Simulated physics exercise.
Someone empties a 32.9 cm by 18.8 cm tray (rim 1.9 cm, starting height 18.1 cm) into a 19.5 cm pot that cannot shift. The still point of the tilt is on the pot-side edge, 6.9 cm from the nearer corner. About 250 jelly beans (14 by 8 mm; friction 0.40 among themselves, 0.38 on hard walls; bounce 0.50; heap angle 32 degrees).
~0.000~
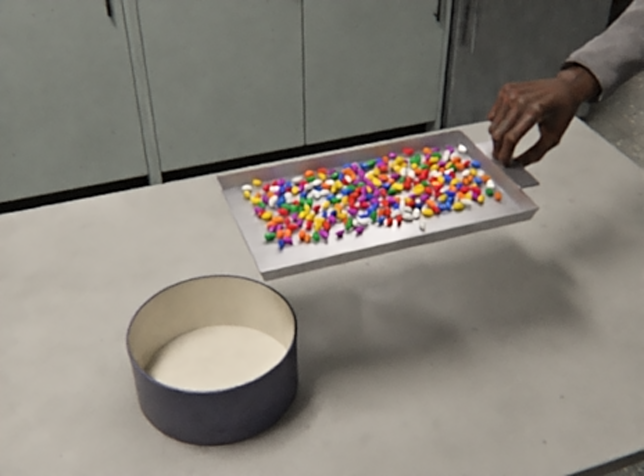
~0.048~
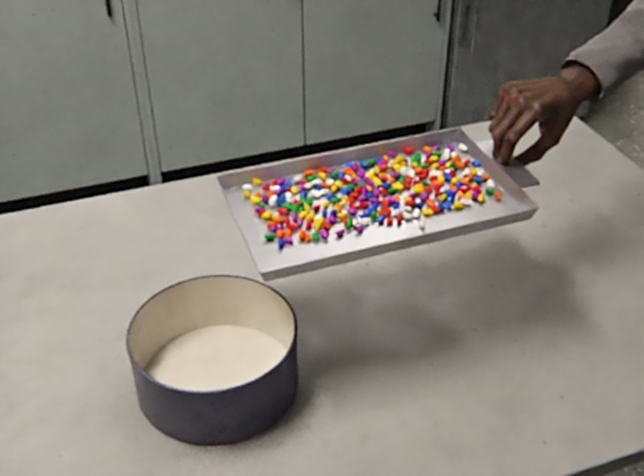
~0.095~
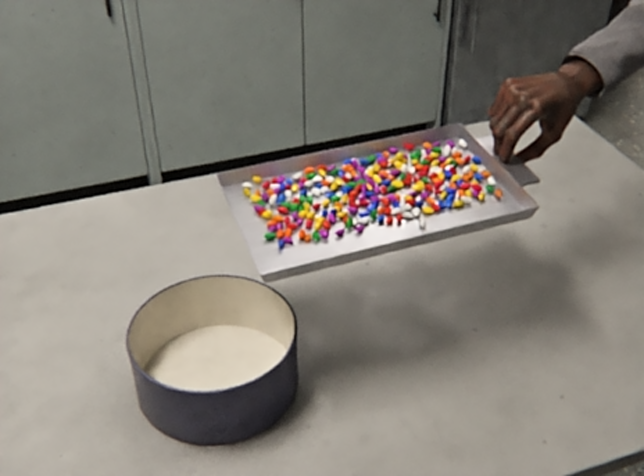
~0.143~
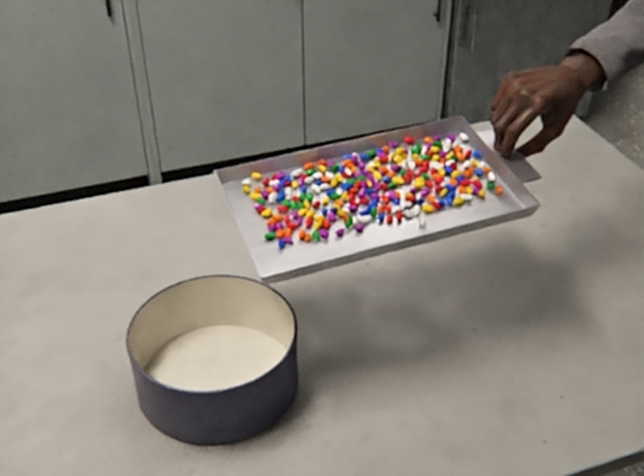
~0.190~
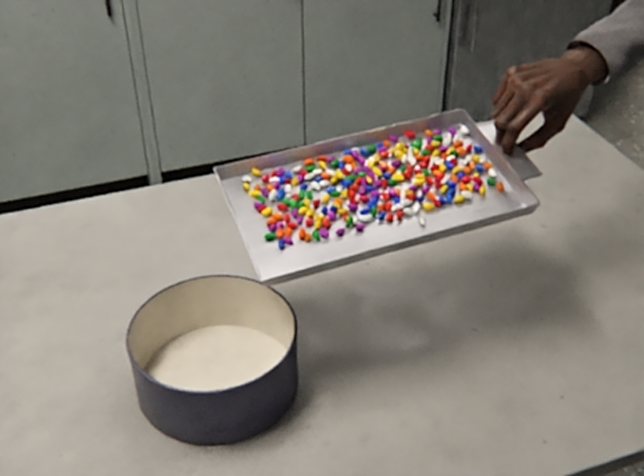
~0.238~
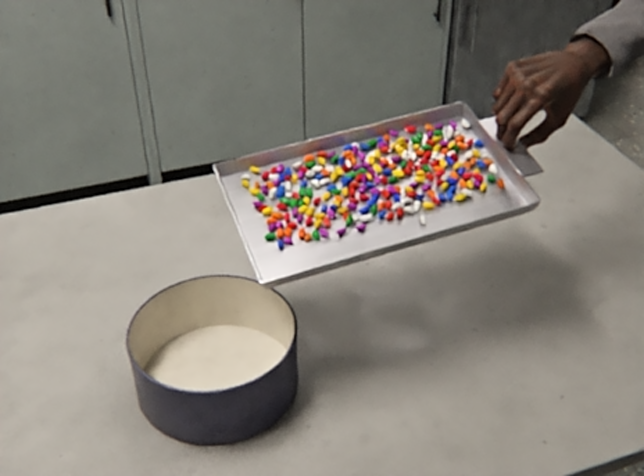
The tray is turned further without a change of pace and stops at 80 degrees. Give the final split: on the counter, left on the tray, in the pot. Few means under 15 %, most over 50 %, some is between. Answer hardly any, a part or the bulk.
On the counter: The bulk; left on the tray: Hardly any; in the pot: A part.
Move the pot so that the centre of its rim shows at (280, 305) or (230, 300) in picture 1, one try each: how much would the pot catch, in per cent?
About 65 and 25 per cent.
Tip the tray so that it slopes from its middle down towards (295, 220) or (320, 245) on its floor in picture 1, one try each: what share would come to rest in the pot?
Some 55 and 90 per cent.
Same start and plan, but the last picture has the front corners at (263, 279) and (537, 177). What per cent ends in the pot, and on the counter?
Pot 75, counter 20.
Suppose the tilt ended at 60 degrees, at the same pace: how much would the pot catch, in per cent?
It would be near 5 per cent.
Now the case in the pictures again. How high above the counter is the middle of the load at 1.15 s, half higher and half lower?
About 18 cm.
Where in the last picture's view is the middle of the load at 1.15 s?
Near (346, 253).
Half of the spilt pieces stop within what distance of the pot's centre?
About 16 cm.
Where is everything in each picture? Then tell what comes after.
In the first frame, tray tilt 0 degrees, front corners at (264, 268) and (533, 206); middle of the pieces at (368, 190); pot at (212, 328).
In the second frame, tray tilt 1 degrees, front corners at (264, 268) and (533, 206); middle of the pieces at (368, 190).
In the third frame, tray tilt 2 degrees, front corners at (264, 270) and (534, 204); middle of the pieces at (368, 187).
In the fourth frame, tray tilt 5 degrees, front corners at (264, 272) and (534, 203), lowest corner left front; middle of the pieces at (368, 184).
In the fifth frame, tray tilt 8 degrees, front corners at (264, 275) and (535, 201), lowest corner left front; middle of the pieces at (369, 181).
In the sixth frame, tray tilt 11 degrees, front corners at (264, 278) and (535, 199), lowest corner left front; middle of the pieces at (378, 180); pot at (212, 328). The tray's pace is about 60 degrees a second.
After 0.78 s, tilt 43 degrees; the tray holds 100 %, the pot 0 %.
After 1.15 s, tilt 66 degrees; the tray holds 90 %, the pot 0 %.
After 1.60 s, tilt 80 degrees; the tray holds 30 %, the pot 25 %.
At rest (3.0 s), counter 60 %, tray 0 %, pot 40 %.
